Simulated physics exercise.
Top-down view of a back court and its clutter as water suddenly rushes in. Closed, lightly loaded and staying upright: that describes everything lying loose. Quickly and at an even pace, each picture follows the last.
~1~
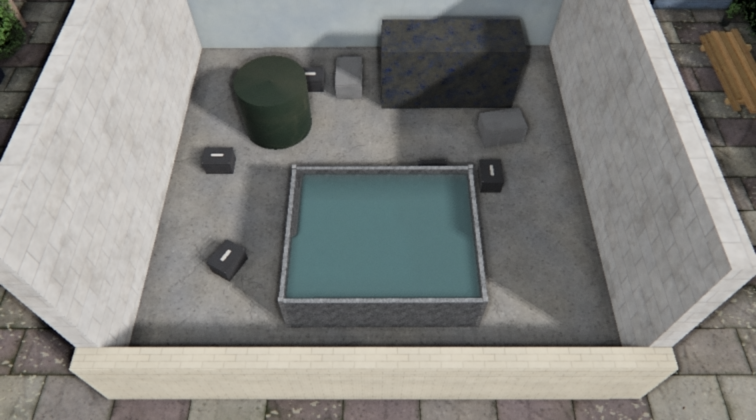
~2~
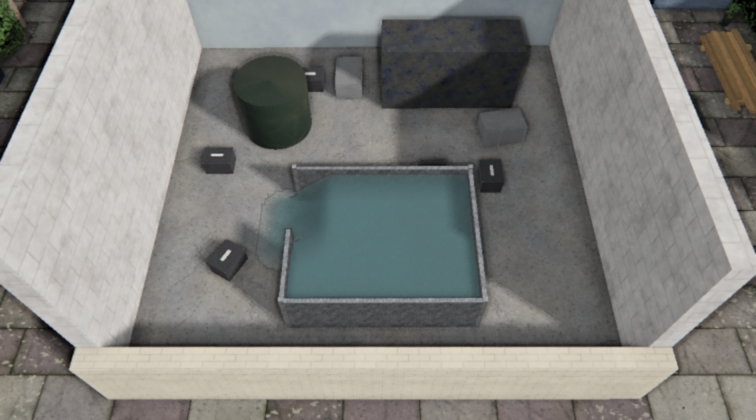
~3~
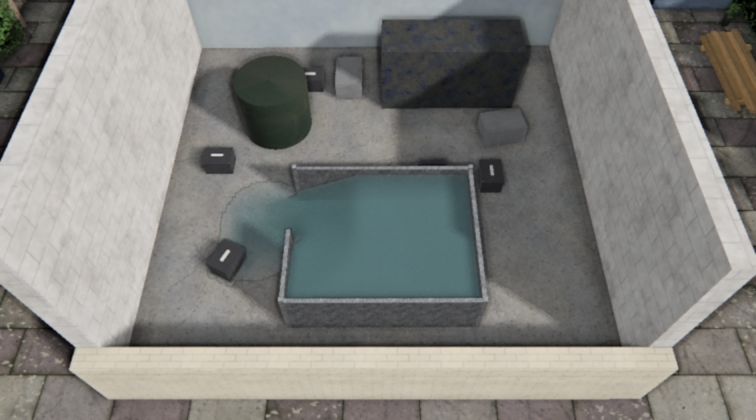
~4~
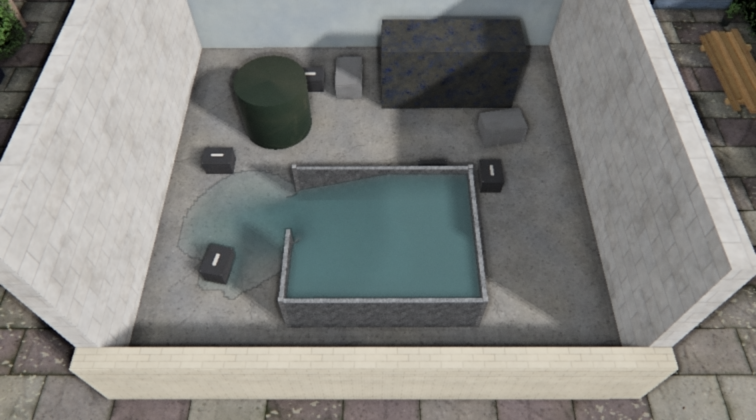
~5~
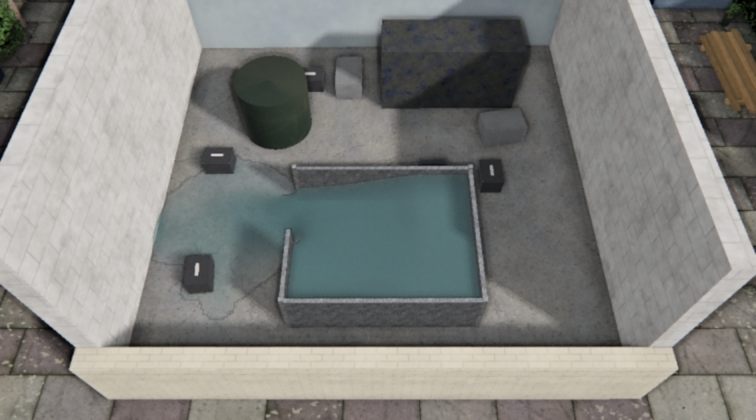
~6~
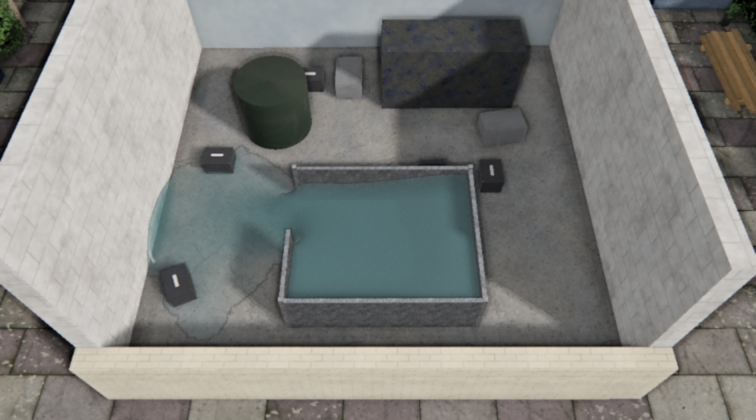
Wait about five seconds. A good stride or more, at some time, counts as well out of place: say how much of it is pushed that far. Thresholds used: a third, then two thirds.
The portion moved well away stays in the middle third.
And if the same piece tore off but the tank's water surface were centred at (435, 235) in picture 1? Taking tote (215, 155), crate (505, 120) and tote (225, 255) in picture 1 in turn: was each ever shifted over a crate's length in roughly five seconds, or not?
Object by object, in turn: Travelled a good distance, lingered near its place, travelled a good distance.
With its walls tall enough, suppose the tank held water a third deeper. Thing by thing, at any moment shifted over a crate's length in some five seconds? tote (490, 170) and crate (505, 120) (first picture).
Lab note, in sequence: Stayed below that mark / stayed below that mark.
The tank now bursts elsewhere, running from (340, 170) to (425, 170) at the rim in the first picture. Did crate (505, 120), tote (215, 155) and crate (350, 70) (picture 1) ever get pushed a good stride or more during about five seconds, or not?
Each in turn, ends up that far off, ends up that far off, ends up that far off.
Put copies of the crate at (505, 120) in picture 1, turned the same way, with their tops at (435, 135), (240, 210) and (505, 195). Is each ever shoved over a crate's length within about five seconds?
Per listing: Largely stays, cleared out, largely stays.
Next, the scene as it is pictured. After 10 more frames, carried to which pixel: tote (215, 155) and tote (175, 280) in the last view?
Look for them close to (238, 40) and (216, 320).
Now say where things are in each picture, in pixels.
A tote at (226, 256), on the bottom; a tote at (217, 155), on the bottom; 0 of 7 have shifted, in the first picture.
A tote at (226, 256), on the bottom; a tote at (217, 155), on the bottom; 0 of 7 have shifted, in the second picture.
A tote at (225, 256), on the bottom; a tote at (217, 155), on the bottom; 0 of 7 have shifted, in the third picture.
A tote at (216, 260) rests on the ground, close to its start; a tote at (217, 155), on the bottom; 1 of 7 have shifted, in the fourth picture.
A tote at (197, 270) rests on the ground, a stride from its start; a tote at (217, 155) rests on the ground; 1 of 7 have shifted, in the fifth picture.
A tote at (176, 281), on the bottom, a stride from its start; a tote at (217, 155) rests on the ground; 1 of 7 have shifted, in the sixth picture.
A moment on, 1 of 7 are well off their spots; 0 afloat.
Next, 2 of 7 are well off their spots; 1 afloat.
Later, 1 of 7 are well off their spots; 2 afloat.
In the end, 4 of 7 are well off their spots, and 4 have been at some point; 2 afloat.
